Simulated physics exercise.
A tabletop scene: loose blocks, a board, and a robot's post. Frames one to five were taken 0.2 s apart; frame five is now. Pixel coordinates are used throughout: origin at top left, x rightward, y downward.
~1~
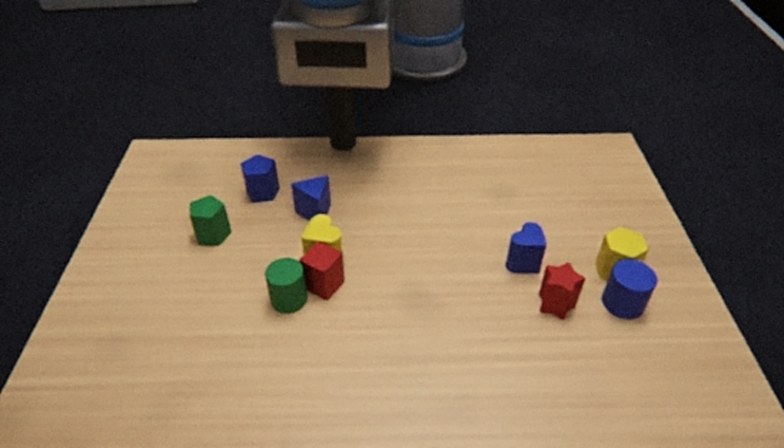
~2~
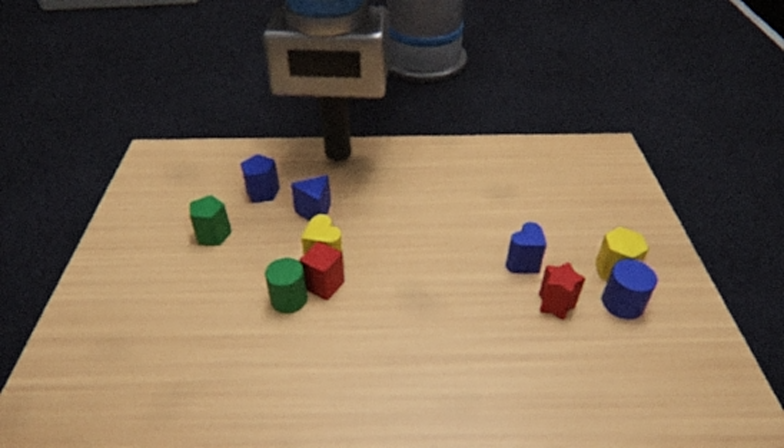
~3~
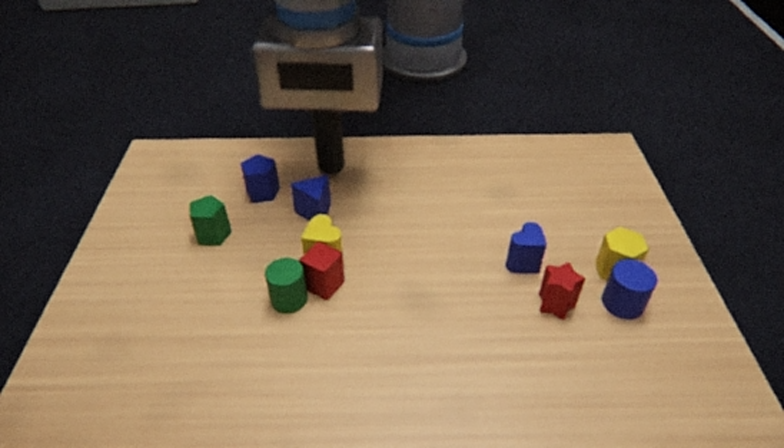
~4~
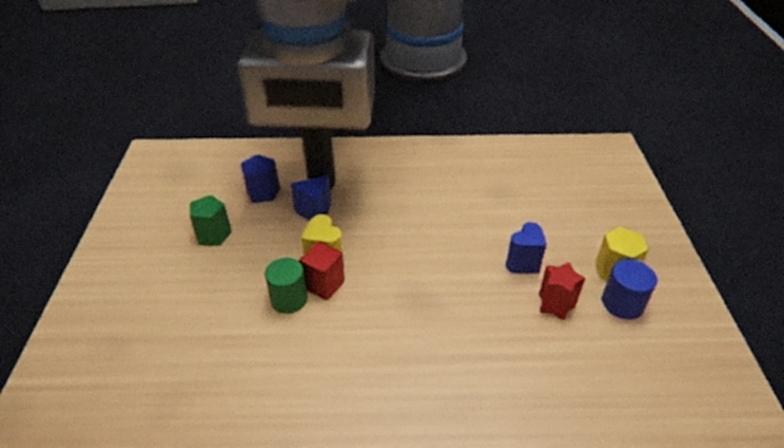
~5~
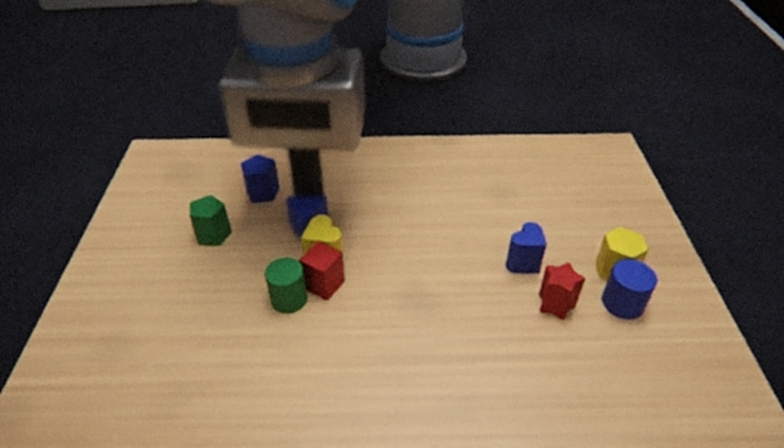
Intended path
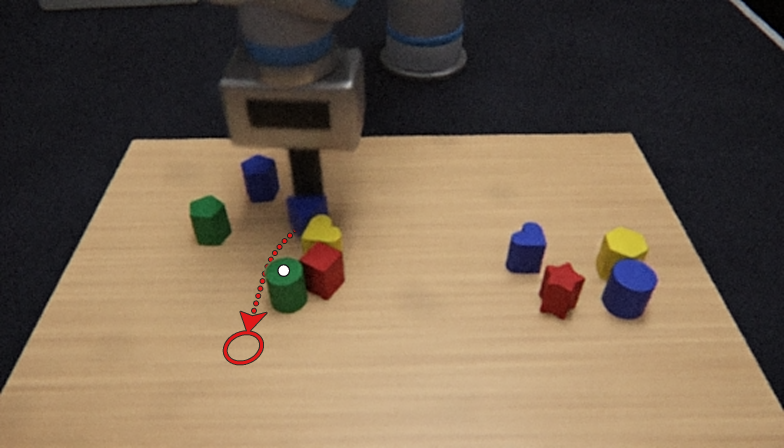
The robot's dark post moved down and slightly left over the wooden table, reached the blue three-sided block, and nudged it a little toward the yellow heart while the other blocks stayed still.
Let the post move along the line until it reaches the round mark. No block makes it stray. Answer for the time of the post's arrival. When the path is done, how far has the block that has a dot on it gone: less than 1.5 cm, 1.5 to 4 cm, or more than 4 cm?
It moves only a bit, under 1.5 cm.
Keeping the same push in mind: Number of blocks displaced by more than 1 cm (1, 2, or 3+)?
It shifts a single block.
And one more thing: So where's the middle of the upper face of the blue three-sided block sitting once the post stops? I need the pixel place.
It will end up at (289, 248).
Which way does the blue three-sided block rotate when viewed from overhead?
Looking from above, the answer is counterclockwise.
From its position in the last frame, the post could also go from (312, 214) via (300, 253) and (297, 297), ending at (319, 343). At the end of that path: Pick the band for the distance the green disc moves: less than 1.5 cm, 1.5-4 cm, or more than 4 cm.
The over 4 cm band.
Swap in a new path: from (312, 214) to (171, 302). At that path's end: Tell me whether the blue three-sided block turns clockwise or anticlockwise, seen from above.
Looking down, it rotates anti-clockwise.
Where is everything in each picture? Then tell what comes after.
Lower end of the post (343, 144), tops of blocks, green disc (284, 271), blue three-sided block (312, 185), red square piece (321, 256), yellow heart block (321, 229), in the first frame.
Post (338, 154), blocks as before, in the second frame.
Post (331, 167), blocks as before, in the third frame.
Post (322, 183), blocks as before, in the fourth frame.
Post (311, 204), green disc (284, 271), blue three-sided block (306, 204), red square piece (321, 256), yellow heart block (321, 229), in the fifth frame.
The drawn path runs from (312, 214) over (278, 249) and (259, 294) to (244, 348); the dot is on the green disc.
What follows on the original path. One third of the way, post (275, 240); blue three-sided block (288, 237), turned 45° anticlockwise.
Two thirds of the way, post (256, 284); green disc (286, 274); blue three-sided block (289, 248), turned 80° anticlockwise; red square piece (326, 257).
At the end, post (241, 338); green disc (286, 274); blue three-sided block (289, 248), turned 80° anticlockwise; red square piece (326, 257); yellow heart block not moved.
